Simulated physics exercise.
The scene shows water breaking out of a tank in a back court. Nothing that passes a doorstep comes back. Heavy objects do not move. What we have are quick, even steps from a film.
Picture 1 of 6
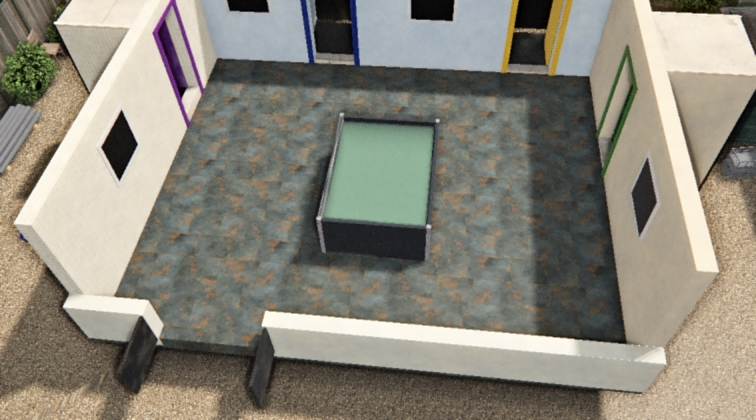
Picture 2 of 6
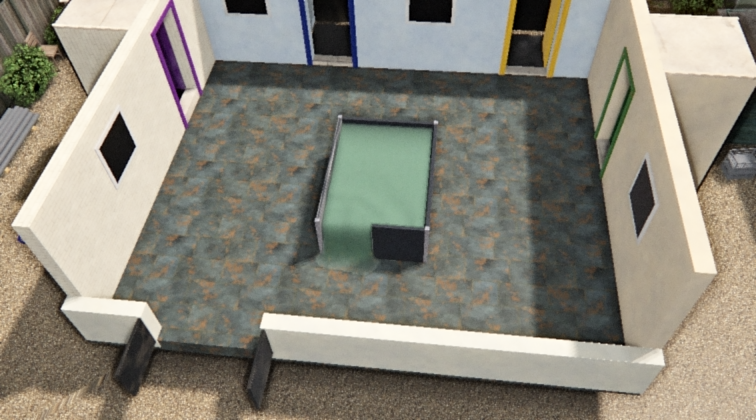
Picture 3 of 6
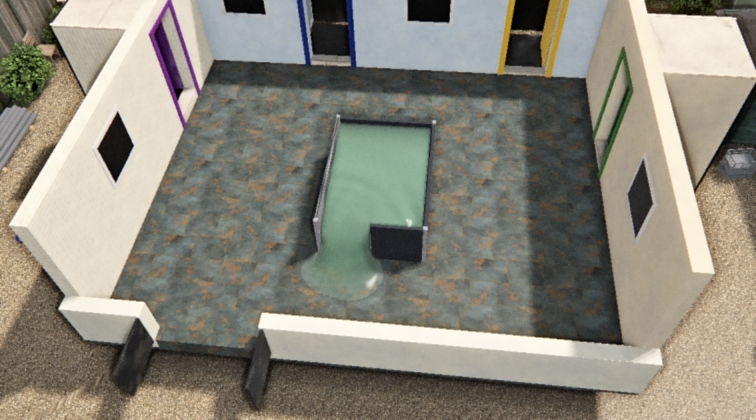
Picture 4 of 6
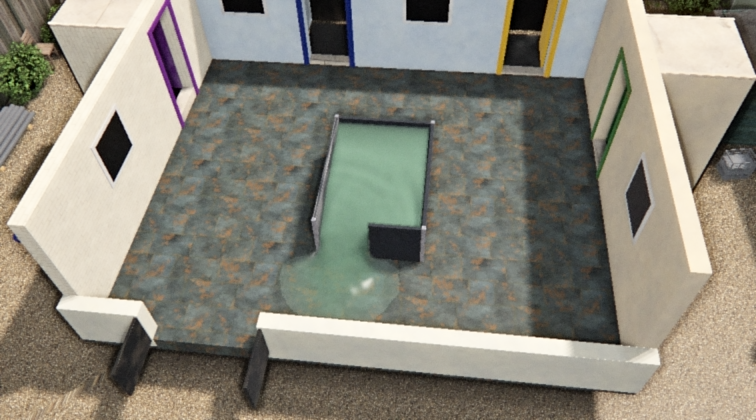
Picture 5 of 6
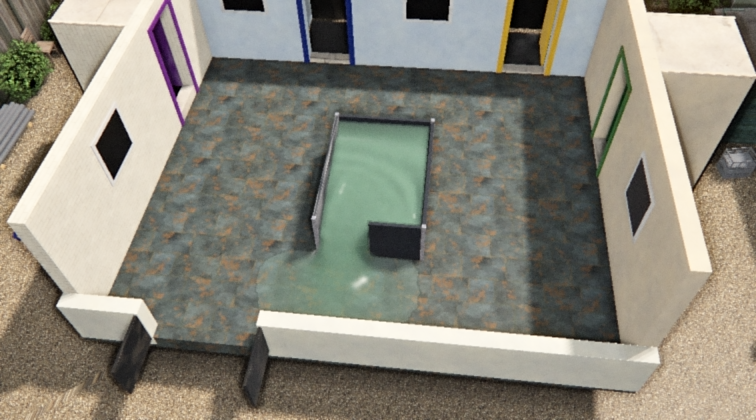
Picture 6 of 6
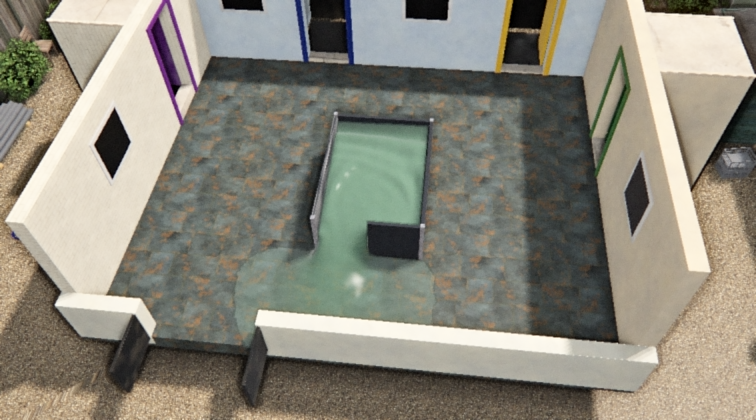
A tank of still green water sat in a walled back court until its near side opened at the left, and water poured through the gap, spreading across the stone floor toward the low front wall.
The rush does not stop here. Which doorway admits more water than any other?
The yellow doorway.
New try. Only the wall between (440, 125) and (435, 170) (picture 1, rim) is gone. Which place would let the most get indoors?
My answer: The green-painted one.
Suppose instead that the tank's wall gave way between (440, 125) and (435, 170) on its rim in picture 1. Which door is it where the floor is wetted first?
It's the green-painted one, I think.
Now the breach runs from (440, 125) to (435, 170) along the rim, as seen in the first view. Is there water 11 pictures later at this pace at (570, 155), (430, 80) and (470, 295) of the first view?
Taking them in the order you gave, I'd call them sodden, spared and spared.
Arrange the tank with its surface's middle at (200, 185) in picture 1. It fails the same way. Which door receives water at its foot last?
Answer: The yellow door.
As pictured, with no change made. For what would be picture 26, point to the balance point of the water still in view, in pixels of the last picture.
About (365, 244) in the last view.
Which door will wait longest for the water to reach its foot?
It's the blue door.
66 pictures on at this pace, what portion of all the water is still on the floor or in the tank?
Roughly 78 per cent.
A moment on, water covers 15 % of the floor; blue door not reached, purple door not reached, yellow door not reached, green door not reached.
Next, water covers 20 % of the floor; blue door not reached, purple door not reached, yellow door not reached, green door not reached.
Then, water covers 35 % of the floor; blue door not reached, purple door not reached, yellow door not reached, green door not reached.
Later, water covers 70 % of the floor; blue door not reached, purple door wet at the sill, nothing in, yellow door wet at the sill, nothing in, green door wet at the sill, nothing in.
In the end, water covers 95 % of the floor; blue door wet at the sill, nothing in, purple door wet at the sill, nothing in, yellow door some in, green door wet at the sill, nothing in; the yellow door has let in the most.
